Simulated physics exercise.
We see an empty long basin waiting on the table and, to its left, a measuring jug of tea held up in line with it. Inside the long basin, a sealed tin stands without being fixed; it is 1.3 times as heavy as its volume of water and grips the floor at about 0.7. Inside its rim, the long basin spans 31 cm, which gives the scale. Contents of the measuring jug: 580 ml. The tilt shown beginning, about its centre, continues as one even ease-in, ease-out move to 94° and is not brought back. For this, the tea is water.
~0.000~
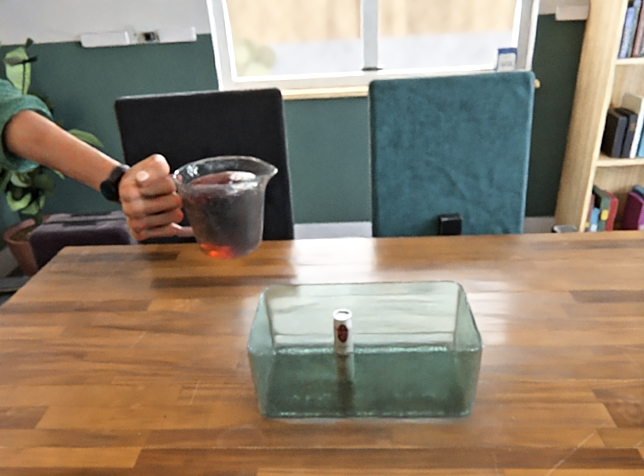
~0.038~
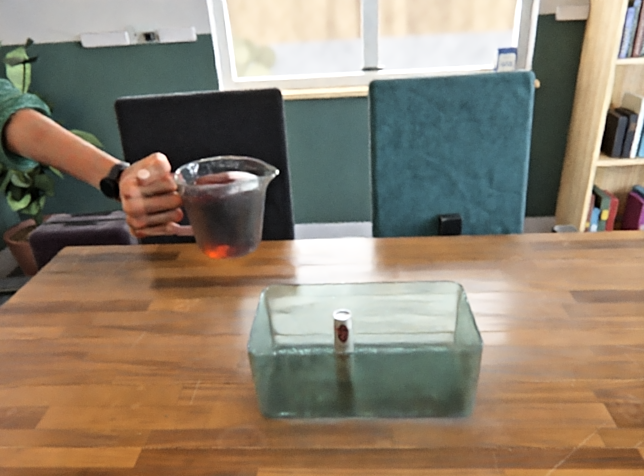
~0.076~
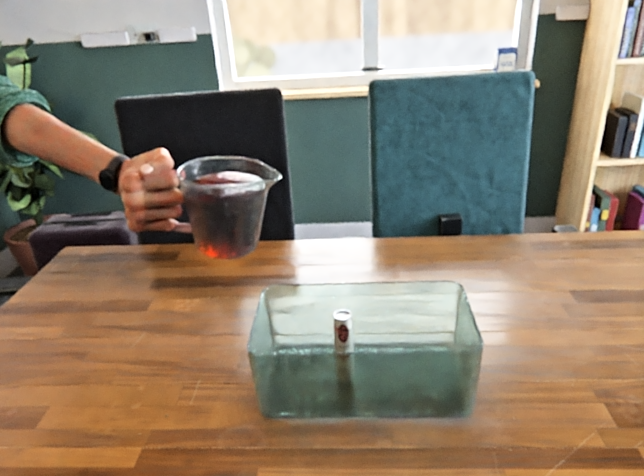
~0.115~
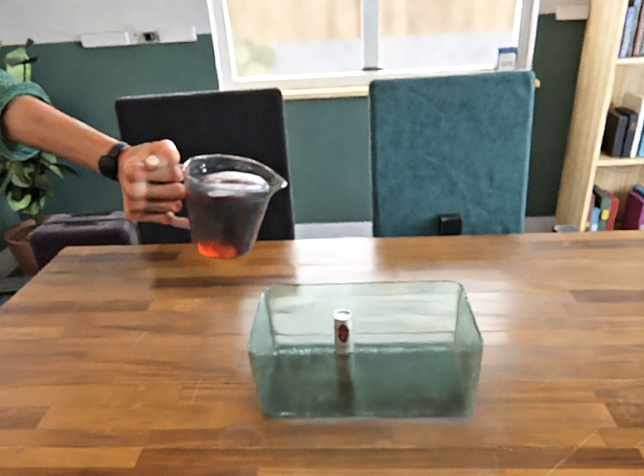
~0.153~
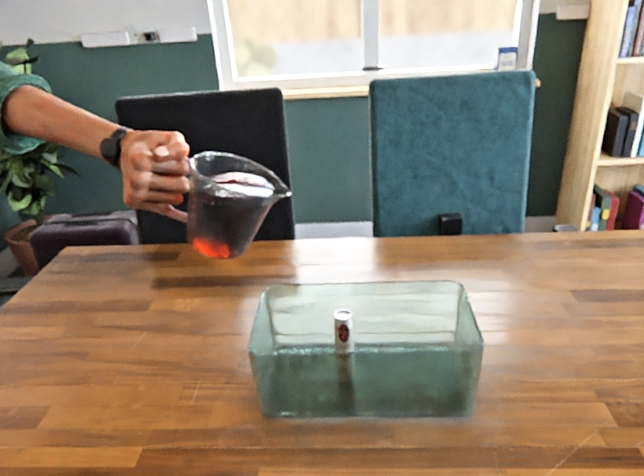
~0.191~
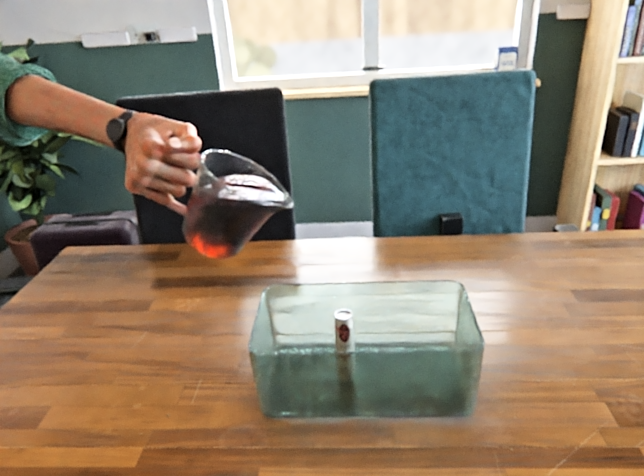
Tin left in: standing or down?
Here's my call: It tips.
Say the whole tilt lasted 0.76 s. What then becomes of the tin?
Then it goes over.
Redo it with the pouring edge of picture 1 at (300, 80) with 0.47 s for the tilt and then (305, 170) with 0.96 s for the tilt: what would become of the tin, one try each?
Run one: It does not tip. Run two: It does not tip.
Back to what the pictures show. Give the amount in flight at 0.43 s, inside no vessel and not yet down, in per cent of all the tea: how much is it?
Estimate: Some 40 % of the total.
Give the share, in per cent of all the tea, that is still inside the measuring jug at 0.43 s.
About 48 per cent.
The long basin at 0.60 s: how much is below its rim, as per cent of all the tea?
Some 66 percent of the total.
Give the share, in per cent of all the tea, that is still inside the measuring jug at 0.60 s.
14 %.
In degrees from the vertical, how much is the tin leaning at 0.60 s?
I'd say it is close to 5 degrees off upright.
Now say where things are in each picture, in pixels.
The first frame shows tilt 0°; pouring edge (277, 170); surface from (184, 186) to (263, 182); the long basin's rim runs from (256, 317) to (472, 314); the tin's top is at (343, 318).
The second frame shows tilt 2°; pouring edge (278, 172); surface from (185, 185) to (264, 183).
The third frame shows tilt 6°; pouring edge (281, 176); surface from (187, 183) to (266, 185).
The fourth frame shows tilt 13°; pouring edge (286, 184); surface from (190, 182) to (270, 187).
The fifth frame shows tilt 23°; pouring edge (290, 193); surface from (195, 184) to (273, 189).
The sixth frame shows tilt 33°; pouring edge (293, 205); surface from (192, 195) to (283, 194).
By 0.43 s the tilt is 92° and 48 per cent is still to pour; the tin stands where it began.
By 0.60 s the tilt is 94° and 14 per cent is still to pour; the tin stands 1 cm from where it began.
By 0.77 s the tilt is 94° and 3 per cent is still to pour; the tin leans 35°.
By 0.97 s the tilt is 94° and 0 per cent is still to pour; the tin lies on its side.
At rest the tin lies on its side.
